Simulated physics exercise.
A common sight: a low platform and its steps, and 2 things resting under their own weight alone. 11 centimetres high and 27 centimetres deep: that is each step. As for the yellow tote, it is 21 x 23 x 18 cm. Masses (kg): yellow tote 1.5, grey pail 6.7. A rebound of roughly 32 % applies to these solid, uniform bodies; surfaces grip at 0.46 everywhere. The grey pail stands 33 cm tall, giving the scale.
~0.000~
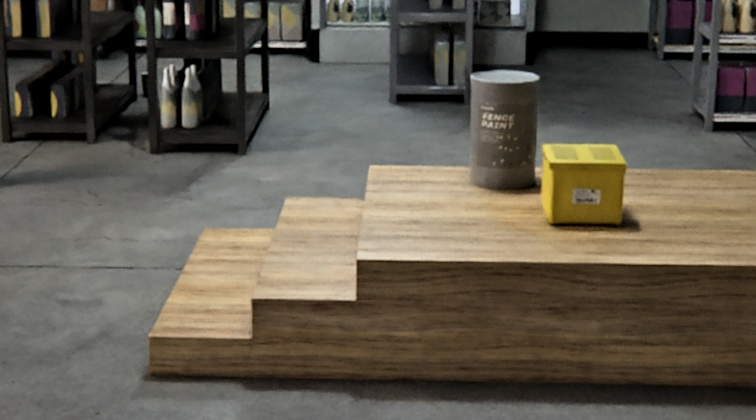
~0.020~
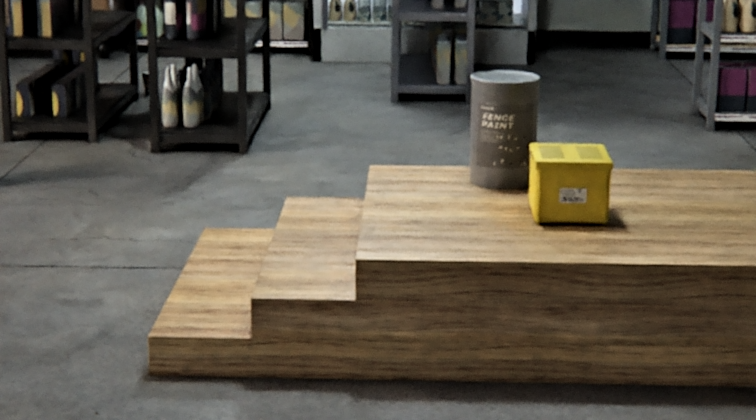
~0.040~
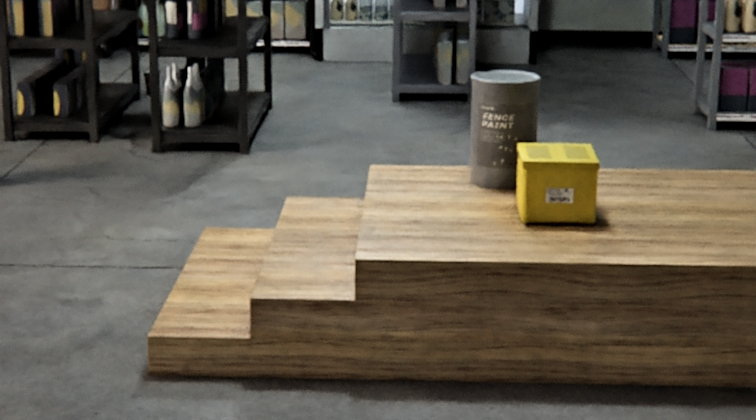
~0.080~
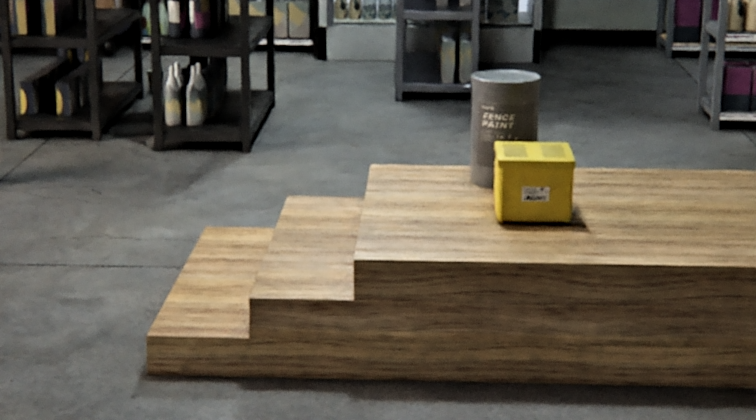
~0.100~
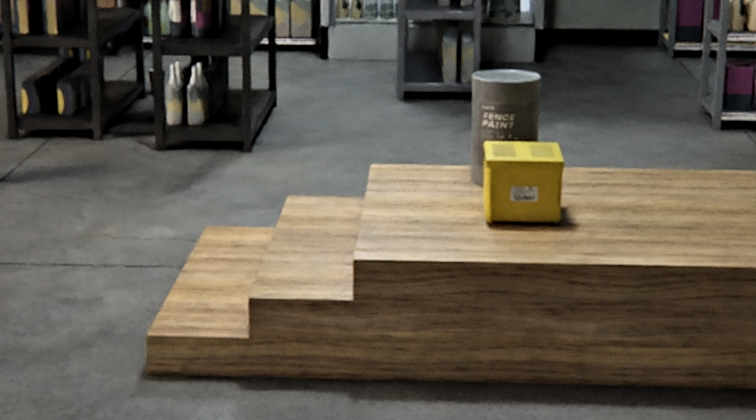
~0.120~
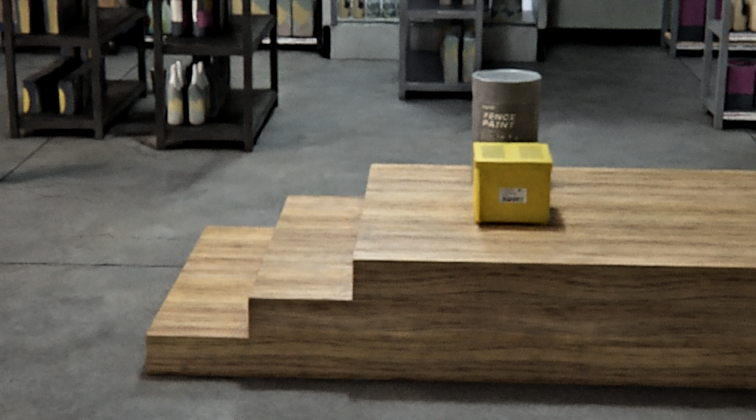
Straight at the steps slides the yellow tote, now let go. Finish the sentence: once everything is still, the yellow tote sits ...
... up on the landing.
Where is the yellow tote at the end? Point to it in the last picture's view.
Around pixel (435, 182).
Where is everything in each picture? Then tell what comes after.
In the first frame, 62 cm to the first step; yellow tote (582, 184); grey pail (504, 129).
In the second frame, 58 cm to the first step; yellow tote (569, 183); grey pail (504, 130).
In the third frame, 55 cm to the first step; yellow tote (556, 183); grey pail (504, 130).
In the fourth frame, 48 cm to the first step; yellow tote (533, 182); grey pail (505, 129).
In the fifth frame, 45 cm to the first step; yellow tote (522, 182); grey pail (505, 129).
In the sixth frame, 42 cm to the first step; yellow tote (511, 183); grey pail (505, 129).
After 0.22 s, 31 cm to the first step; yellow tote near (470, 182).
After 0.32 s, 23 cm to the first step; yellow tote near (445, 182).
After 0.42 s, 21 cm to the first step; yellow tote near (435, 182).
In the end (0.9 s), 21 cm to the first step; grey pail under 12 cm from the start. At the end, from the last picture's camera, yellow tote near (435, 182).
